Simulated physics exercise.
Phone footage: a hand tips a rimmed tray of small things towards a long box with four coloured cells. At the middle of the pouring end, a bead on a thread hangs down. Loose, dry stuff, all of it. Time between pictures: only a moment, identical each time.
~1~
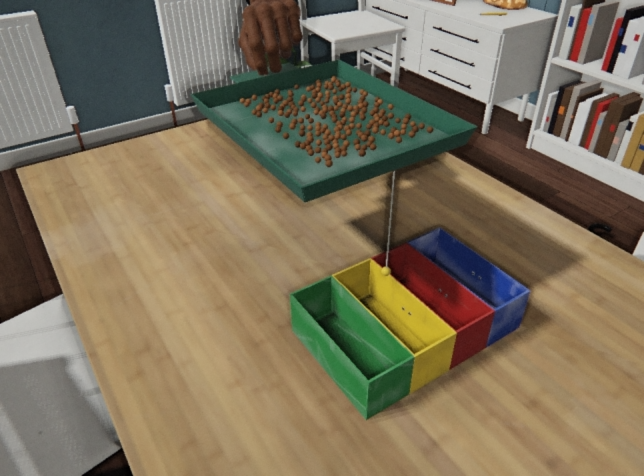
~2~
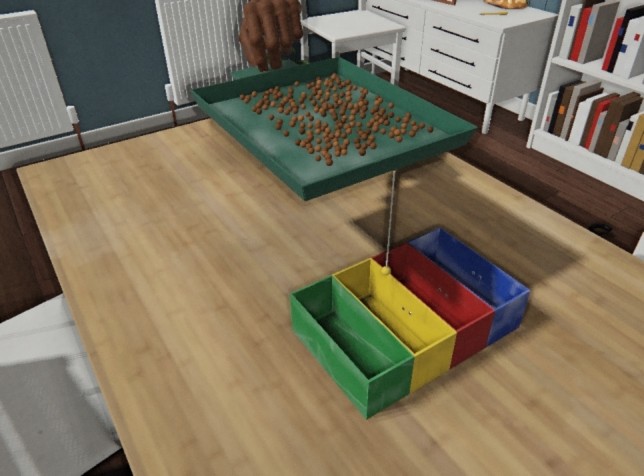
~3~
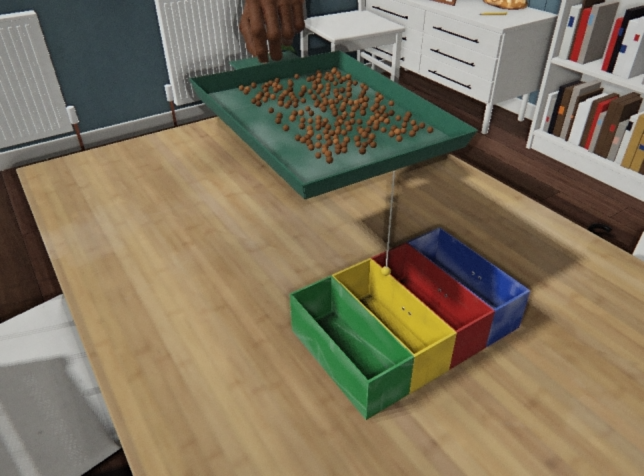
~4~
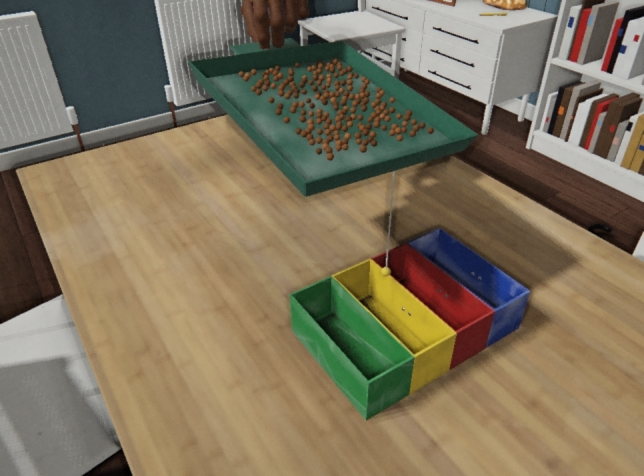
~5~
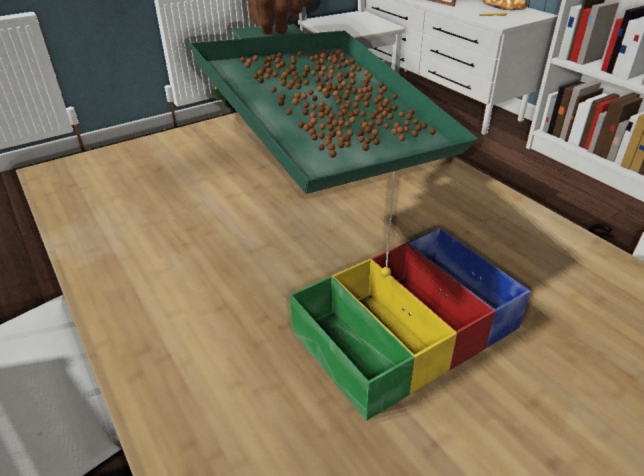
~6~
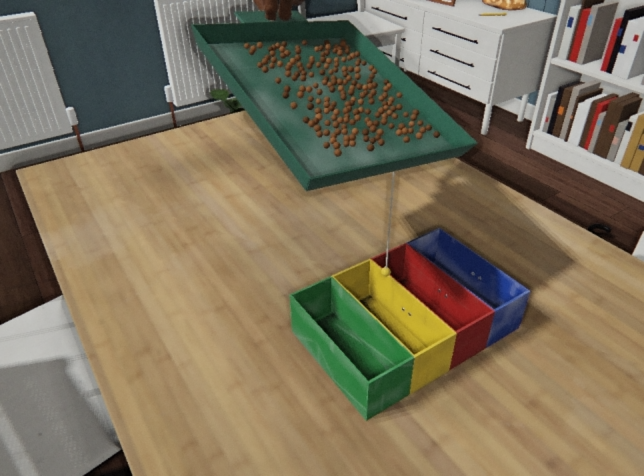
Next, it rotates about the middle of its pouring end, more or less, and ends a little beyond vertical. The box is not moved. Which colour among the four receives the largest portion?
Blue.
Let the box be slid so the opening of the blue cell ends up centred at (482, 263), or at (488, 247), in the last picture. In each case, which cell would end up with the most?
Try 1 - the blue cell; try 2 - the cell in red.
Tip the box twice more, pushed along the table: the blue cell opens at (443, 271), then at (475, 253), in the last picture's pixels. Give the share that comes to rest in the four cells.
Roughly 50 per cent, then roughly 100 per cent.
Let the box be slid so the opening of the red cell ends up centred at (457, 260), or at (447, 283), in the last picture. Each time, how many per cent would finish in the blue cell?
Trial 1 around 10 percent, trial 2 around 80 percent.
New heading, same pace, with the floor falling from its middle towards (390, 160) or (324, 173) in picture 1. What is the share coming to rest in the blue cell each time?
You'd get 40 per cent the first time and 0 per cent the second time.
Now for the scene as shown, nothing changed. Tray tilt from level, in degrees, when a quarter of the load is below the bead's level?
75 degrees.
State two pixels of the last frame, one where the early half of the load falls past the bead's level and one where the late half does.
It passes near (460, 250) first and then near (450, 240).
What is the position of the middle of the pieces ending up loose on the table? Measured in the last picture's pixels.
My estimate puts the centre near (540, 287).
Shortly afterwards, tray tipped steeply; the bulk on the tray; only a few in the blue cell; near a quarter falling or outside the box.
Next, tray tipped past a quarter turn; a little on the tray; near half in the blue cell; only a few in the yellow cell; only a few in the red cell; near a quarter falling or outside the box.
Some moments later, tray tipped past a quarter turn; the bulk in the blue cell; only a few in the yellow cell; only a few in the red cell; a little falling or outside the box.
In the end, tray tipped past a quarter turn; the bulk in the blue cell; only a few in the yellow cell; only a few in the red cell; none at all in the green cell; a little outside the box.
